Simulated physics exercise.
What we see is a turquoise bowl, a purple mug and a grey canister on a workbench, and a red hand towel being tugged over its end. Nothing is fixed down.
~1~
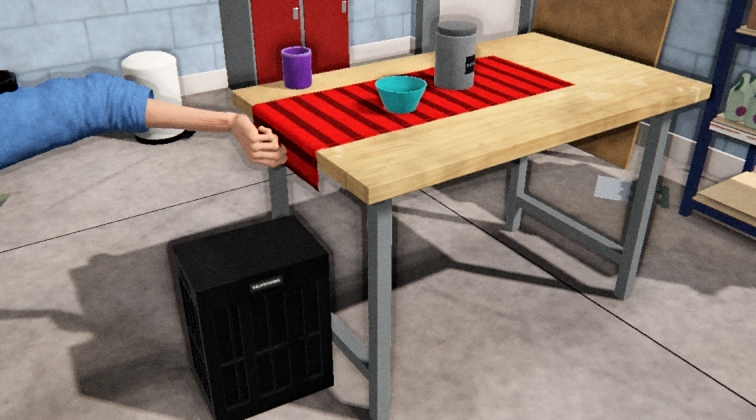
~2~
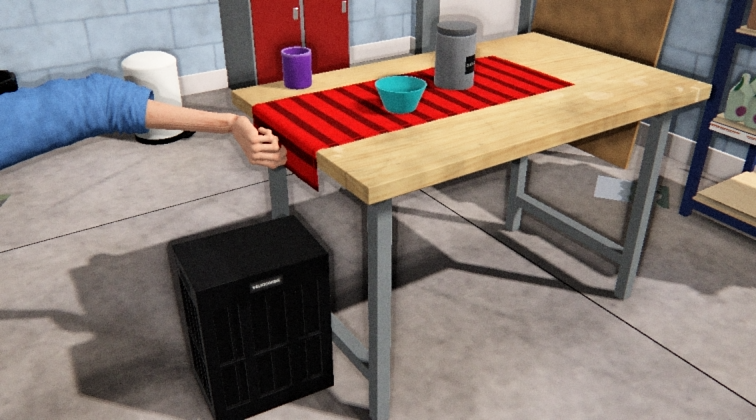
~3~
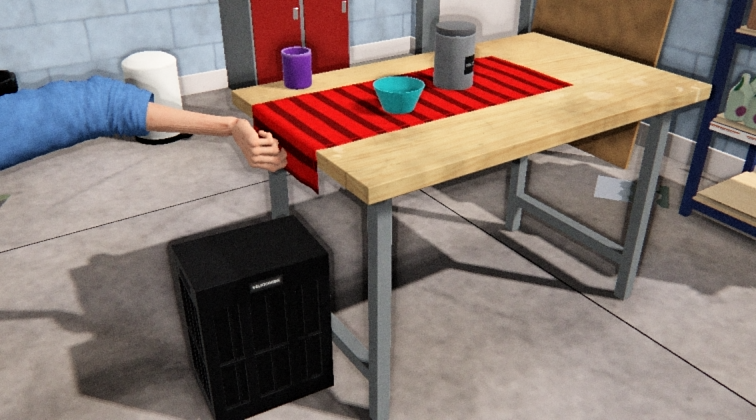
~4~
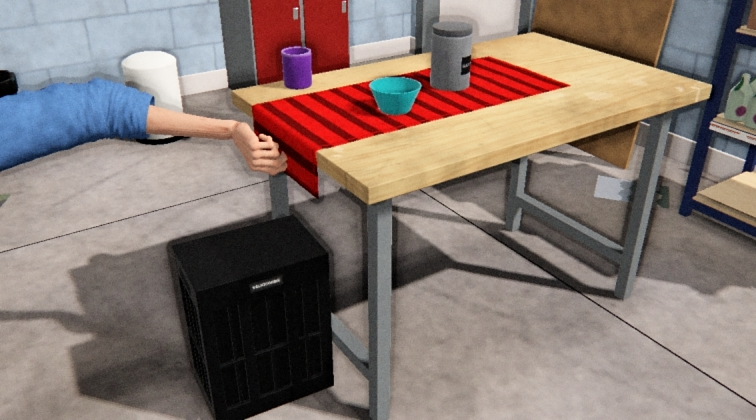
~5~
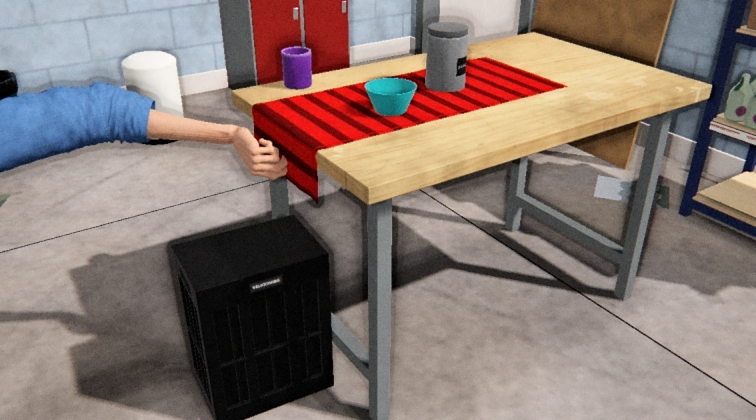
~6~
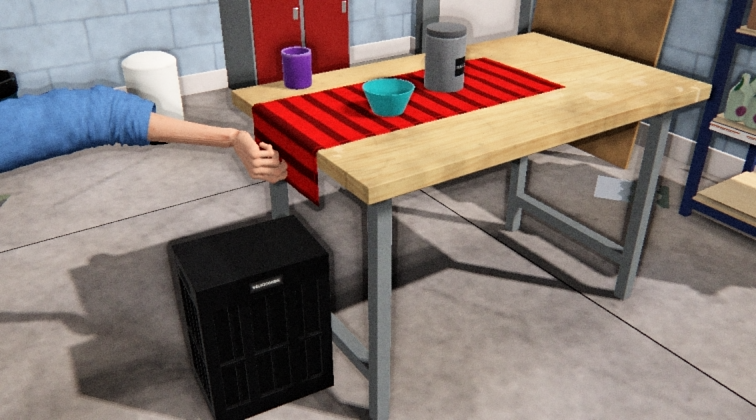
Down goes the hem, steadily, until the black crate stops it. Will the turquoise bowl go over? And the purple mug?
Outcome: The turquoise bowl remains up there; the purple mug keeps clear of the edge.
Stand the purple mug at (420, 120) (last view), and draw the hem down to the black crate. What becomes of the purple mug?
Then it stays on.
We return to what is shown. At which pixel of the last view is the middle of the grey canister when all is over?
Close to (394, 67).
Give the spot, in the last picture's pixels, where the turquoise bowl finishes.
Near (331, 112).
Then, 0.46 s later than the last view, hem going down; bowl carried along near (364, 105); mug as before.
Then, 1.02 s later than the last view, hem on the crate; bowl carried along near (333, 112); mug as before.
Finally, hem on the crate; bowl carried along near (331, 112); mug as before. The turquoise bowl keeps clear of the edge and the purple mug stays on the table.
